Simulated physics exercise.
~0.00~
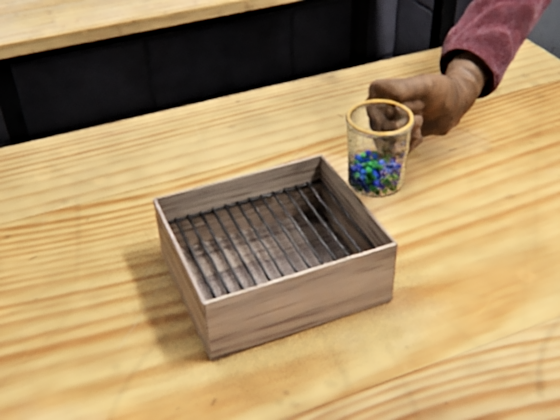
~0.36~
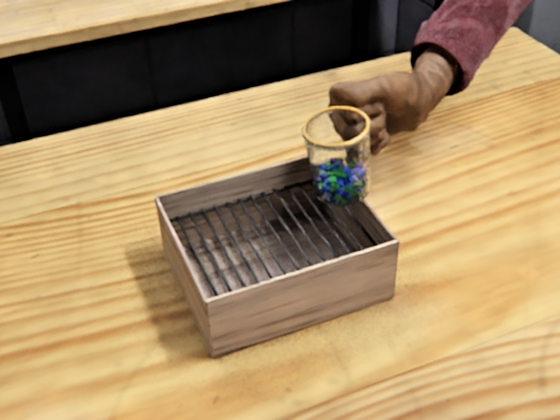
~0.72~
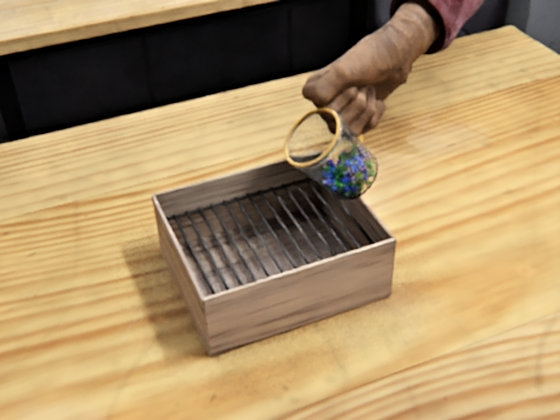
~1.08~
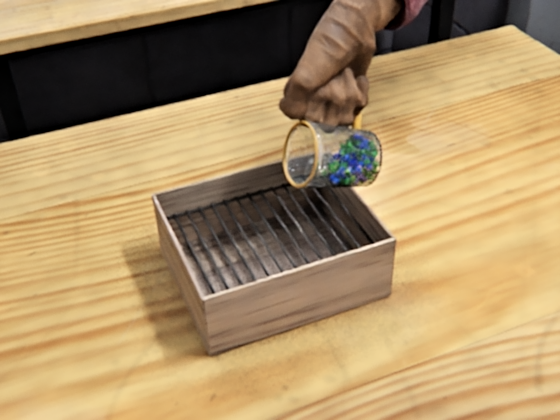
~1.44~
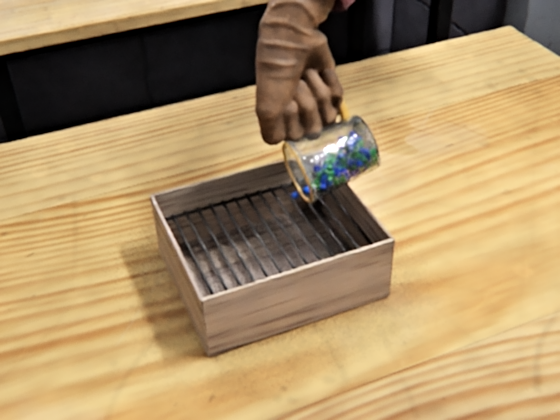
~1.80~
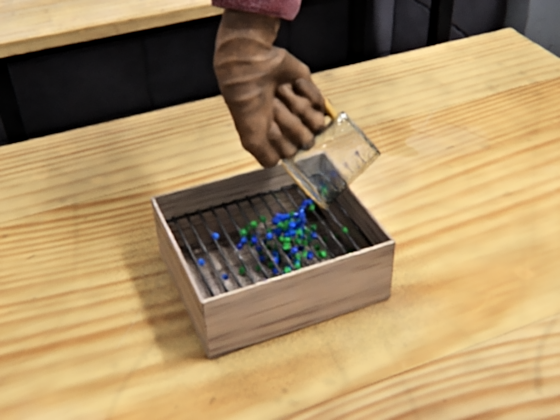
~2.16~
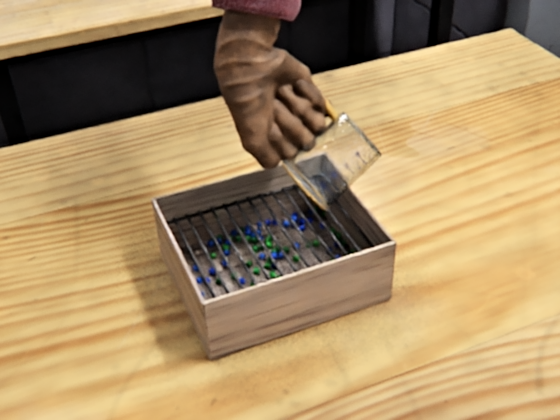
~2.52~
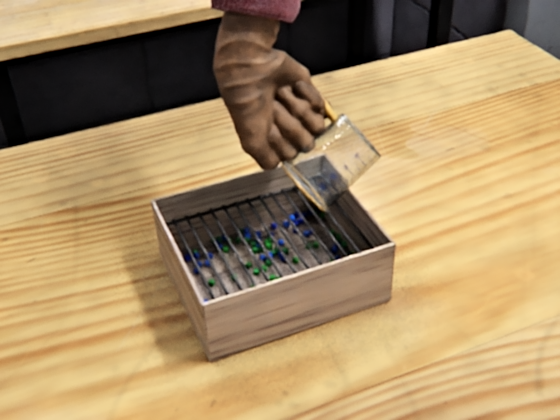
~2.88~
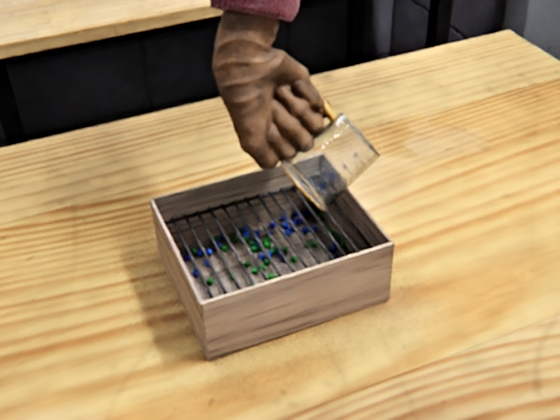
On a light wooden table, a hand carried a clear cup of small green and blue pieces left over a wooden box with a row of dark wires, then tipped it until it emptied, and all the pieces ended up beneath the wires.
